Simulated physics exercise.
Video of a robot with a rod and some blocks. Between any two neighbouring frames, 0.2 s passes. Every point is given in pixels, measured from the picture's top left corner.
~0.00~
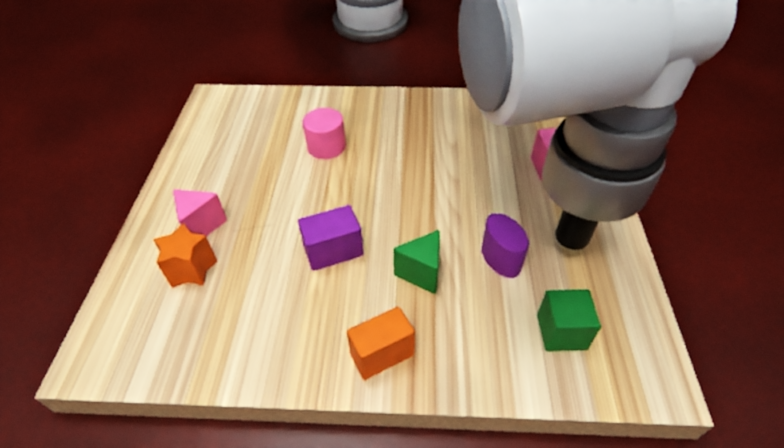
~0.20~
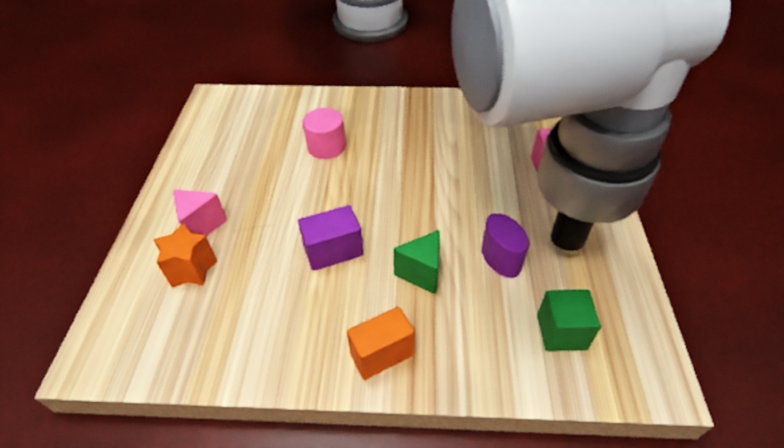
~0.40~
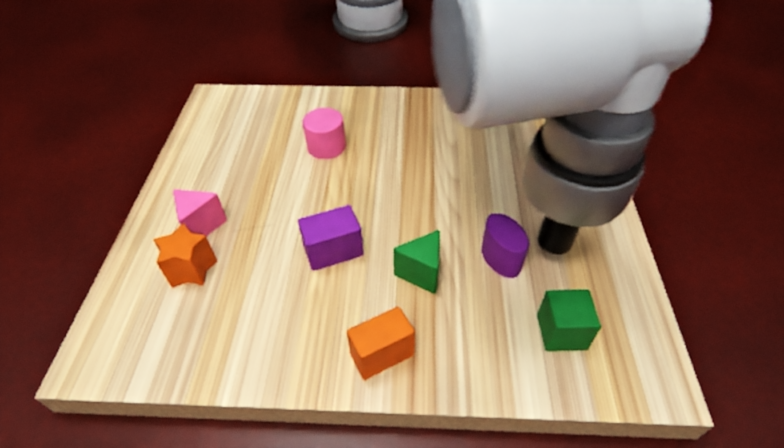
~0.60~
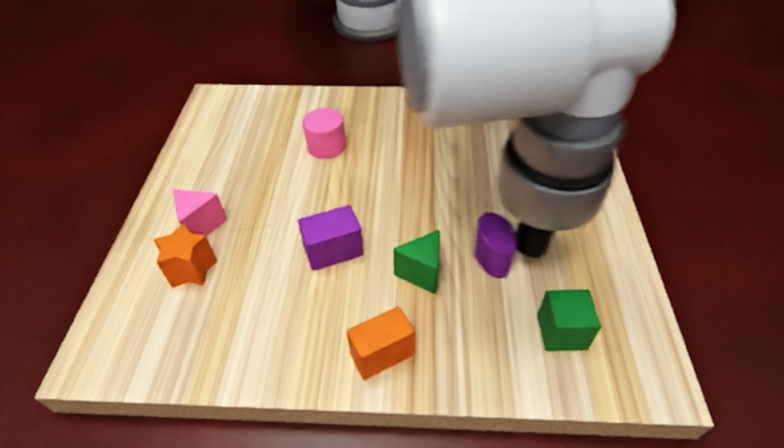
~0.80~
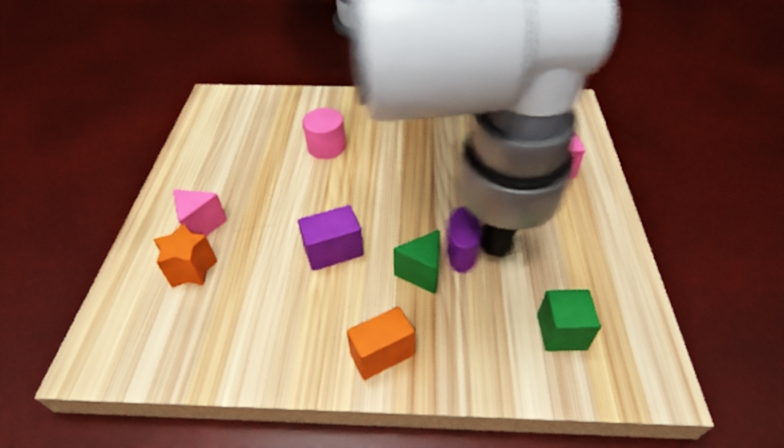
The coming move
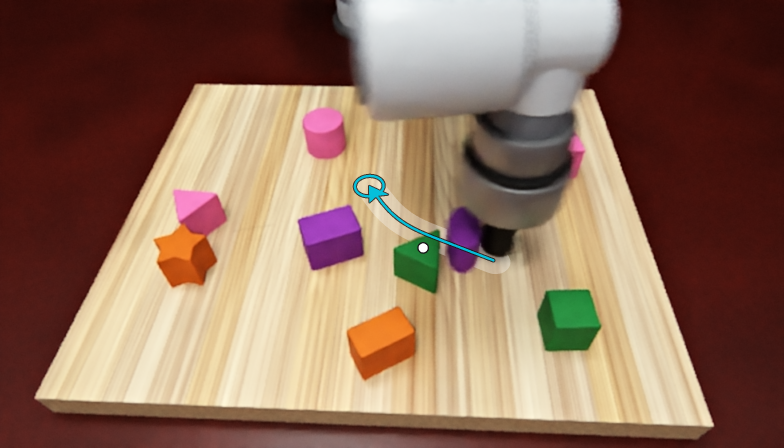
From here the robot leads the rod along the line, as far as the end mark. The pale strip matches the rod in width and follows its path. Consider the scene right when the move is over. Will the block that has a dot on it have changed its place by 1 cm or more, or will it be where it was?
It will be nudged away from its spot.
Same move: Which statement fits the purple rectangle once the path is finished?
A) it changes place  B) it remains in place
My answer is option B.
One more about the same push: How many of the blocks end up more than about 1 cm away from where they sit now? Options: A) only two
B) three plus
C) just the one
A
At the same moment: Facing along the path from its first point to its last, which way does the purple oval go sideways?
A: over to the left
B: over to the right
My answer is option A.
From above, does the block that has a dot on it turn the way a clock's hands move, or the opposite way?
Its spin: Anticlockwise.
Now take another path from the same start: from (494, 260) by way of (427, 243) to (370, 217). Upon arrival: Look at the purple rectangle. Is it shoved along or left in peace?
In the end it has not been moved.
The drawn path runs from (494, 260) via (441, 240) and (396, 217), ending at (369, 186); the dot is on the green triangular block.
On the path given first. One third of the way, rod at (442, 223); green triangular block at (408, 244), turned 60° anticlockwise; purple oval at (410, 208).
Two thirds of the way, rod at (396, 200); green triangular block at (407, 244), turned 65° anticlockwise; purple oval at (363, 195), turned 35° anticlockwise.
At the end, rod at (368, 169); purple rectangle not moved; green triangular block at (407, 244), turned 65° anticlockwise; purple oval at (356, 192), turned 50° anticlockwise.
